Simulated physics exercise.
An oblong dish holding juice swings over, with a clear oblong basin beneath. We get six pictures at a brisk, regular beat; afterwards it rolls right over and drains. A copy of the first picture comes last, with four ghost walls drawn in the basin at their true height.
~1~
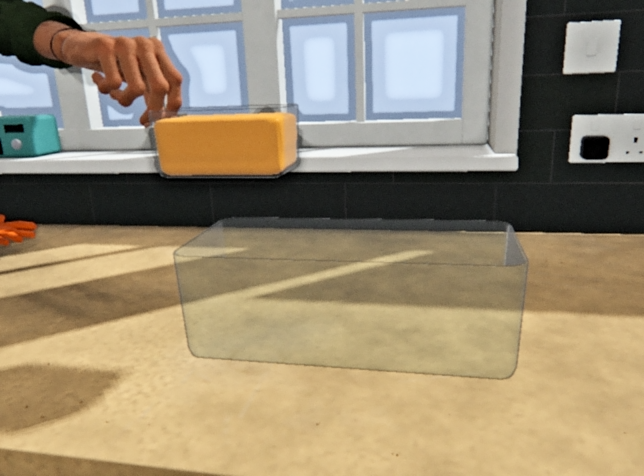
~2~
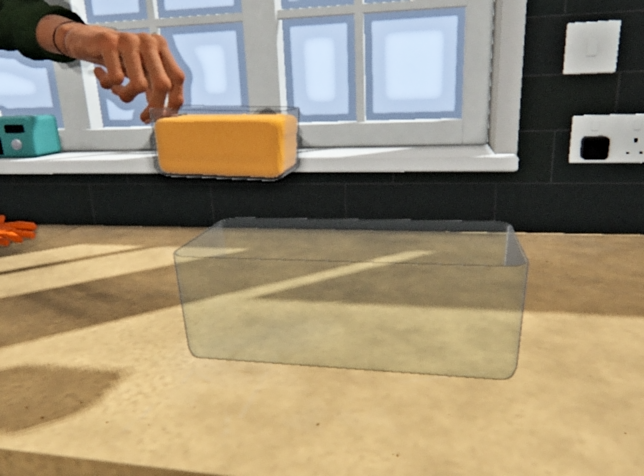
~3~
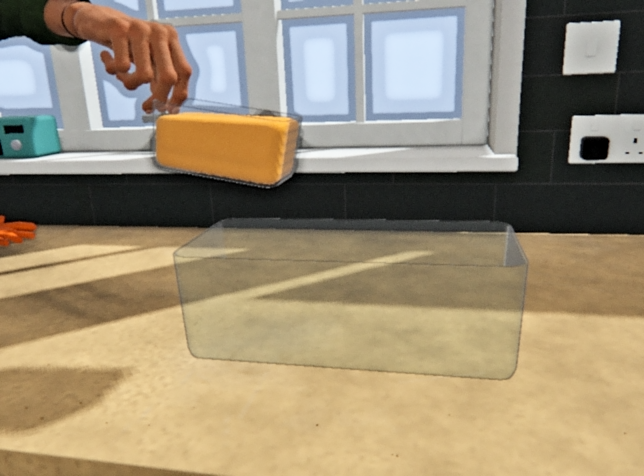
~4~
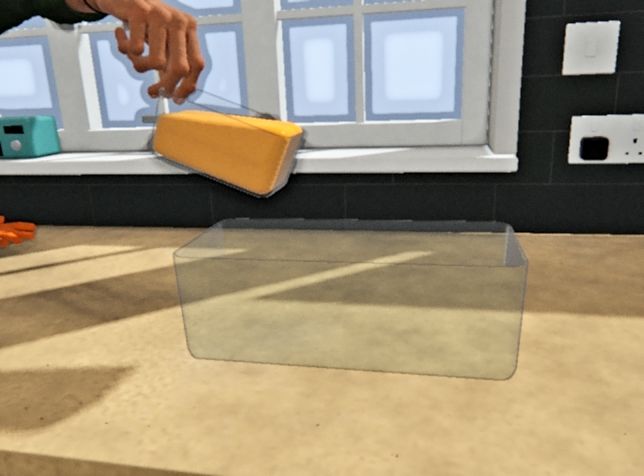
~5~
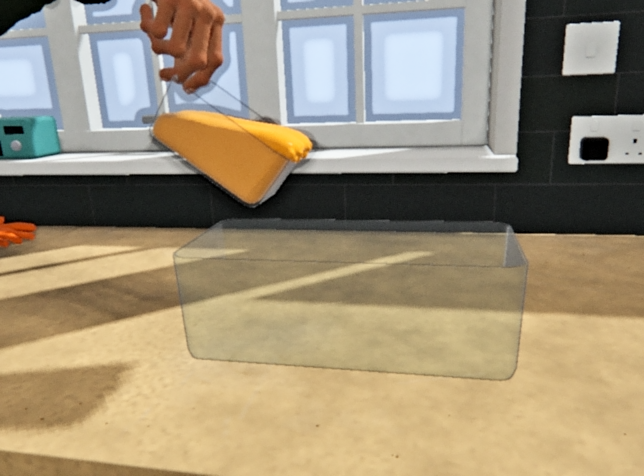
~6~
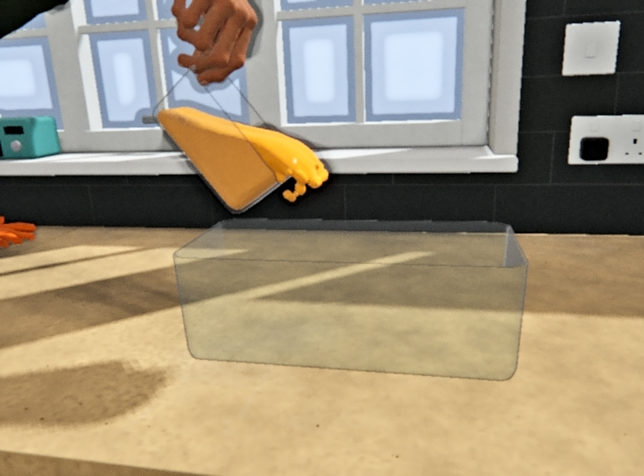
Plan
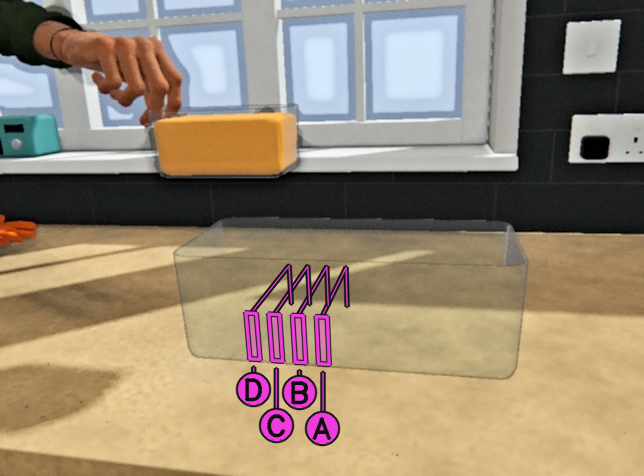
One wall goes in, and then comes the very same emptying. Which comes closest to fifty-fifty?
Go for A.
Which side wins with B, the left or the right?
The right one.
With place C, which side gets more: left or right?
More ends on the right.
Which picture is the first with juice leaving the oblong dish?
Picture 4.
On the marked copy, A at (322, 372); B at (299, 370); C at (276, 369); D at (253, 367).
Choosing A, about 48 % ends left of the wall and 51 % right of it.
Choosing B, about 22 % ends left of the wall and 77 % right of it.
Choosing C, about 5 % ends left of the wall and 94 % right of it.
Choosing D, about 3 % ends left of the wall and 95 % right of it.
